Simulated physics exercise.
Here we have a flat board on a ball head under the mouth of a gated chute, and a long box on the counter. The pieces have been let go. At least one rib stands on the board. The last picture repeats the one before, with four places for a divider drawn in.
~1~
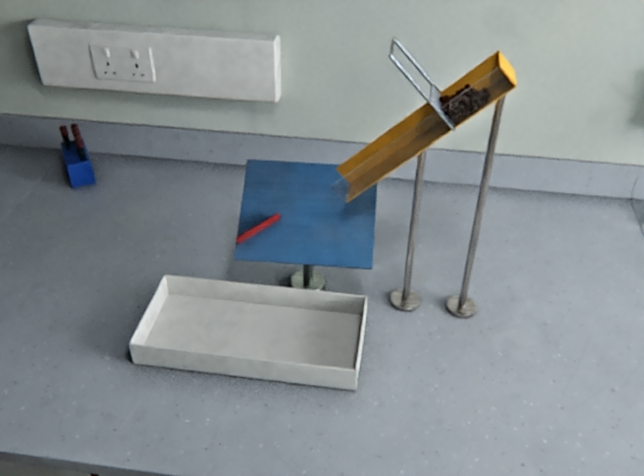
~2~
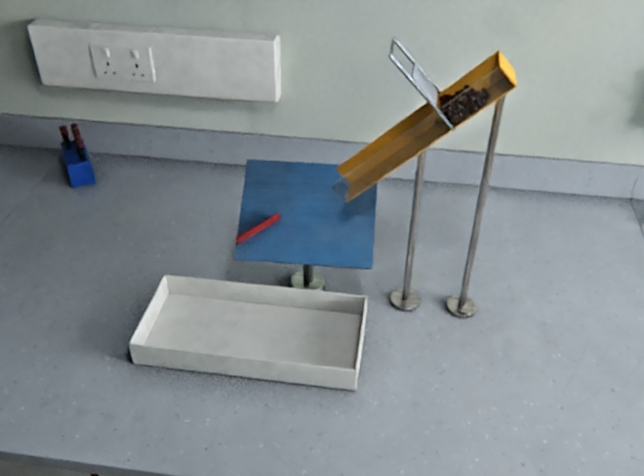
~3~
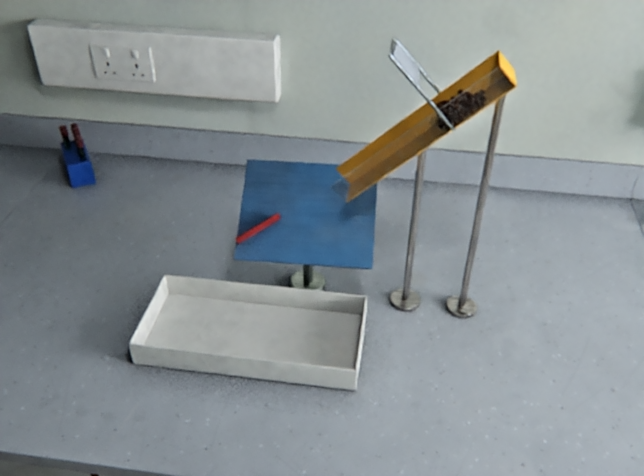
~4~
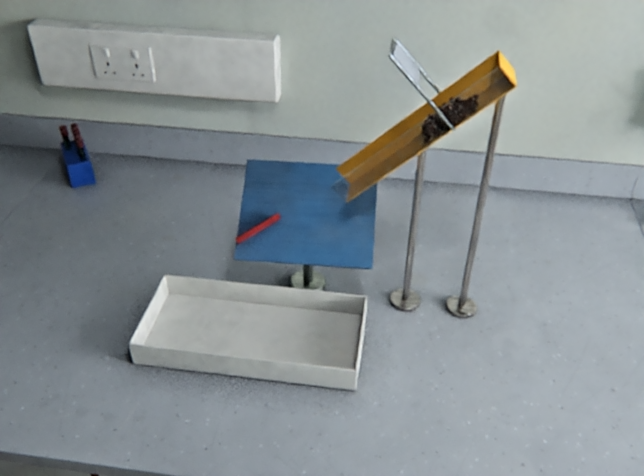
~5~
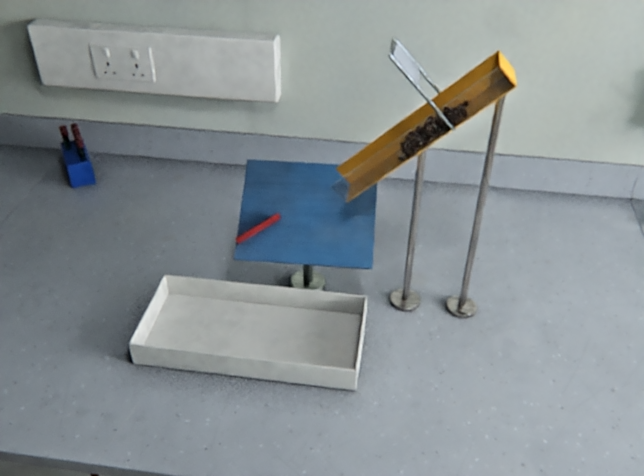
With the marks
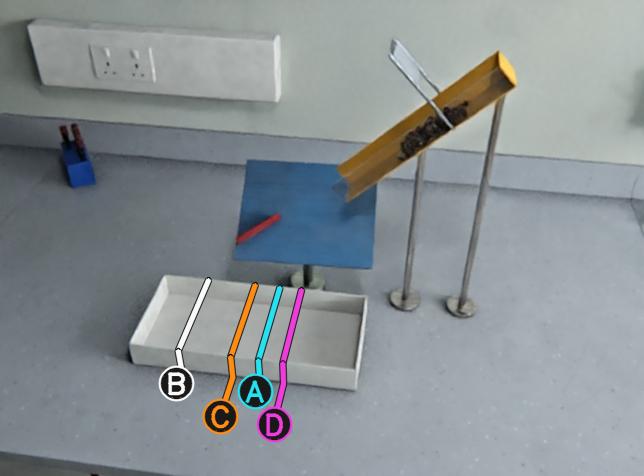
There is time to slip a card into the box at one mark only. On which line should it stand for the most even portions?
Best: C.
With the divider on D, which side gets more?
Left.
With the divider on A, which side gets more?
More lands on the left.
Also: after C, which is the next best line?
It is A.
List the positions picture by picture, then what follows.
In the first picture, load behind the gate at (466, 103), allspice berries; lip of the chute at (349, 193), sloping fairly steeply.
In the second picture, middle of the board at (308, 212), tilted fairly steeply; middle of its low edge at (303, 264); of its high edge at (313, 163).
In the third picture, front corners of the box at (129, 344) and (356, 371), empty; front of the load at (443, 126).
In the fourth picture, middle of the load at (451, 118); its front at (426, 128), about a quarter of the way to the lip; rib from (279, 214) to (236, 239).
In the fifth picture, middle of the load at (432, 126); its front at (402, 158), about half of the way to the lip.
On the marked copy, line A crosses the front rim at (258, 359); line B crosses the front rim at (178, 350); line C crosses the front rim at (230, 356); line D crosses the front rim at (283, 362).
Choosing A, of what is caught, most on the left of the divider, about a quarter on the right.
Choosing B, of what is caught, a small part on the left of the divider, nearly all on the right.
Choosing C, of what is caught, about half on the left of the divider, about half on the right.
Choosing D, of what is caught, nearly all on the left of the divider, a small part on the right.
